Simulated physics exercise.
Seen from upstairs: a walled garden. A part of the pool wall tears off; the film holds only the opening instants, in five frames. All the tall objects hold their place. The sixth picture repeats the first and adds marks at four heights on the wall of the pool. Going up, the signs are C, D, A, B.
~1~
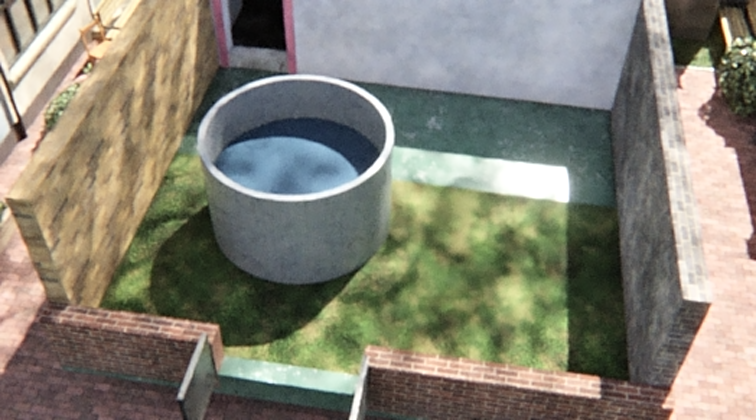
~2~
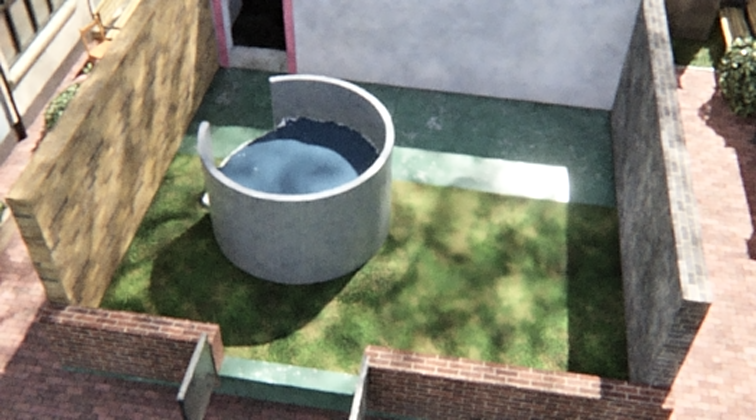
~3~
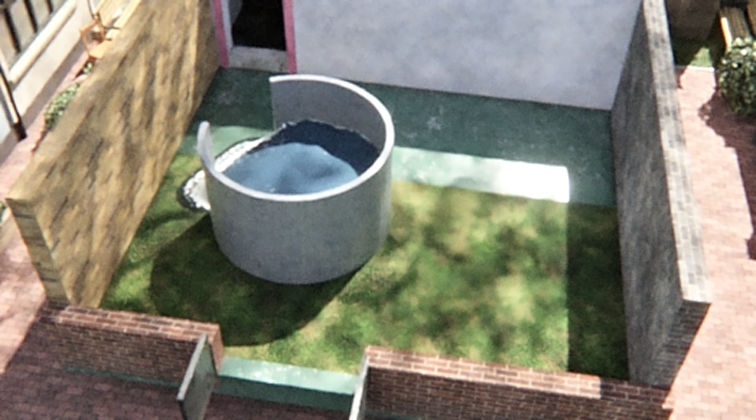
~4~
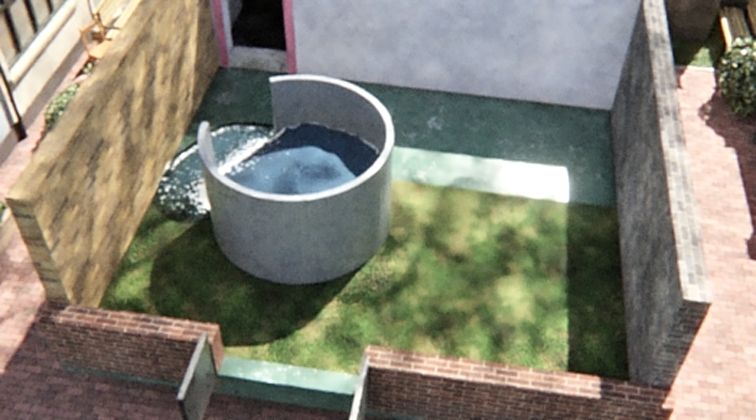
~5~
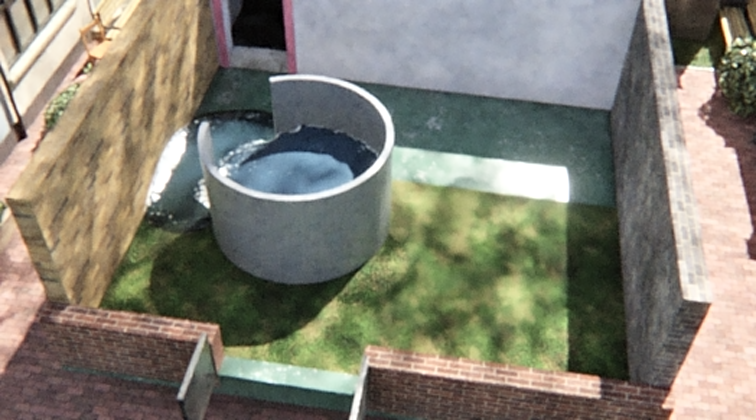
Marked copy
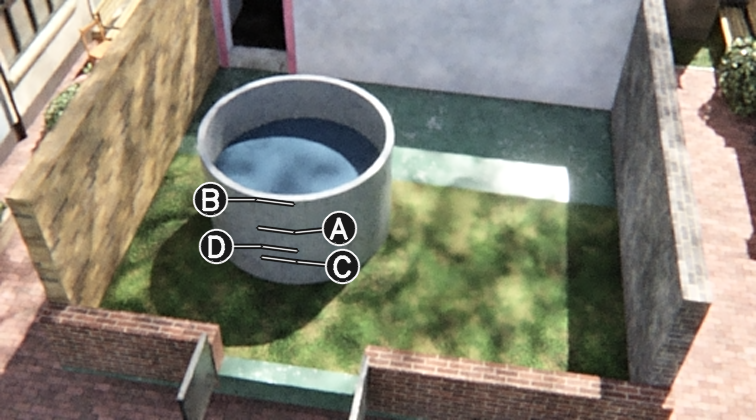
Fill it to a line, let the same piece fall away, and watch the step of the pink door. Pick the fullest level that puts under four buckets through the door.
Use line C.
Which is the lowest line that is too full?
It is D.
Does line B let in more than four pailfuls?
Yes, that goes wrong.
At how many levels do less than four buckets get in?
One of them.
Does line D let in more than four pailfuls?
Yes, it does.
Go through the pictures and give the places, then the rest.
Water in the pool at rest, its middle at (299, 172); foot of the pink doorway at (259, 70); open gate at (291, 332).
Water covers 1 % of the ground and shows as far out as (209, 205).
Water covers 3 % of the ground and shows as far out as (184, 194).
Water covers 7 % of the ground and shows as far out as (156, 191).
Water covers 10 % of the ground and shows as far out as (195, 122).
On the marked copy, A at (276, 230); B at (273, 201); C at (279, 259); D at (278, 248); from the bottom up C, D, A, B.
If A is chosen, dozens of bucketfuls pour in.
If B is chosen, dozens of bucketfuls pour in.
If C is chosen, a bucket or two gets in.
If D is chosen, about 11 bucketfuls get in.
